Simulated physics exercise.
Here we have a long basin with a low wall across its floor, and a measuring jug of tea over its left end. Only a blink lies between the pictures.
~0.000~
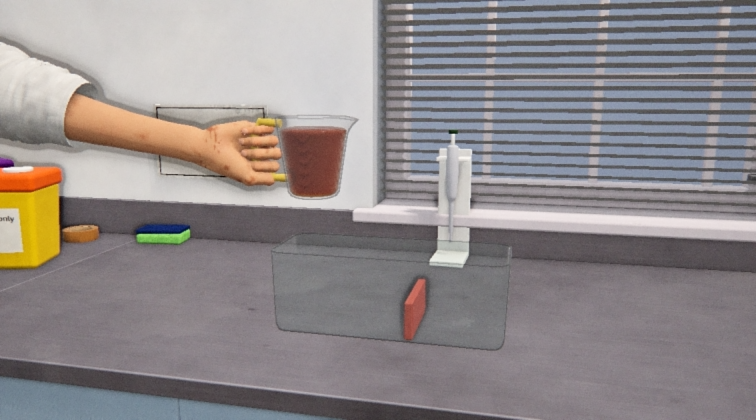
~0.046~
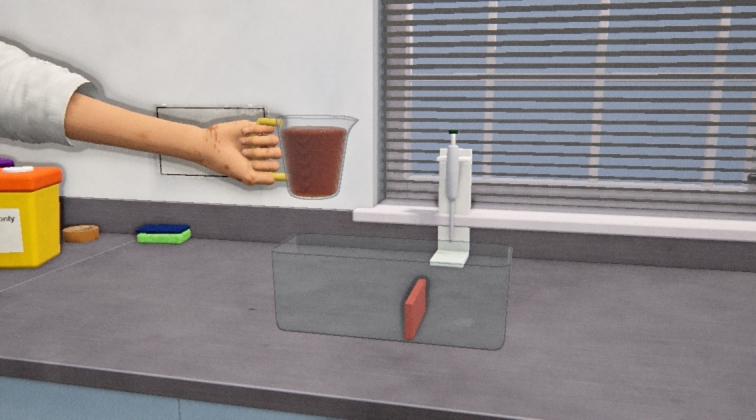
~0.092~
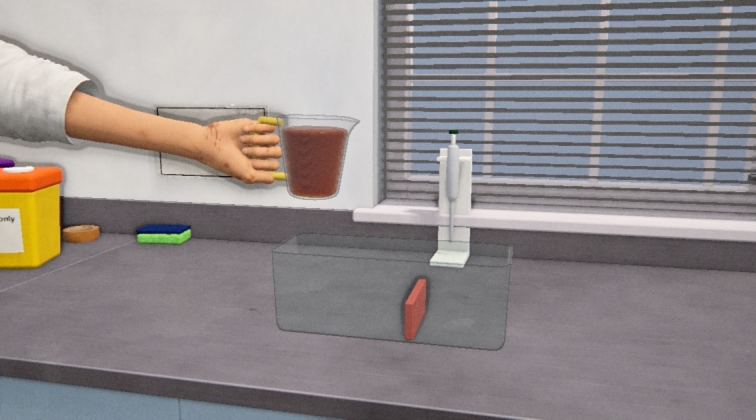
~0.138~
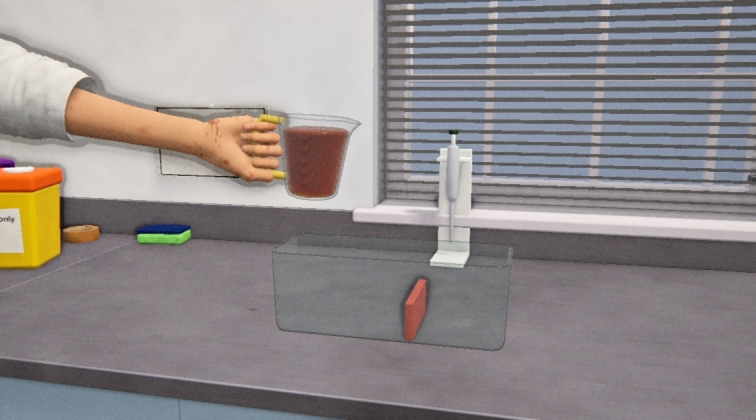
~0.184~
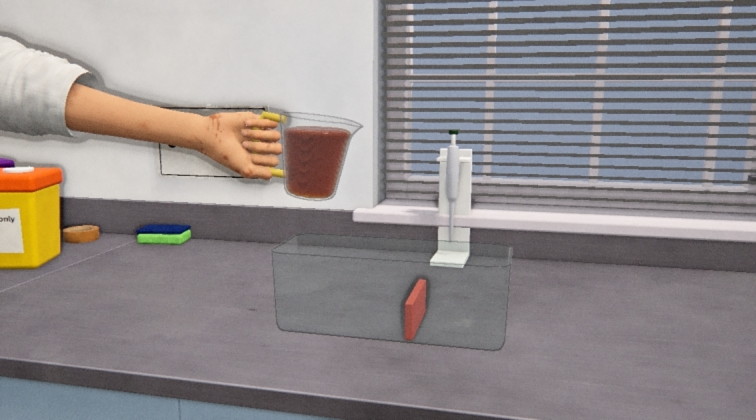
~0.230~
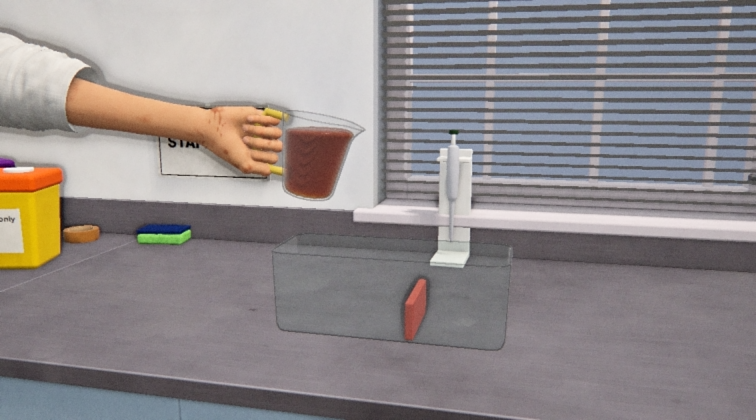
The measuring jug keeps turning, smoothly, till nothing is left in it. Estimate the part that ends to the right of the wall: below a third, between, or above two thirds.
It comes to under a third.
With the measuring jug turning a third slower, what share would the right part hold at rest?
Roughly 20 in a hundred.
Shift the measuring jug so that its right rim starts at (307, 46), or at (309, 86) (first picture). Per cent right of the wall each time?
Near 5 % and 5 %.
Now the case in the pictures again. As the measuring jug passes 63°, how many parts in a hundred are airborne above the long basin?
Some 20 per cent.
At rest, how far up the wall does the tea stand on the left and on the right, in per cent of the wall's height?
The left part 40 per cent, the right part 10.
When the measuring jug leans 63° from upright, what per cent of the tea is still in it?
Close to 75 per cent.
A moment on, the measuring jug is tipped part way and 77 per cent is still to pour, 4 is left of the wall and 1 right of it.
Next, the measuring jug is tipped on its side and 27 per cent is still to pour, 40 is left of the wall and 15 right of it.
Then the measuring jug is tipped on its side and 2 per cent is still to pour, 77 is left of the wall and 15 right of it.
Later the measuring jug is tipped on its side and 0 per cent is still to pour, 82 is left of the wall and 16 right of it.
At rest 82 per cent lies left of the wall, 16 right of it and 2 outside.
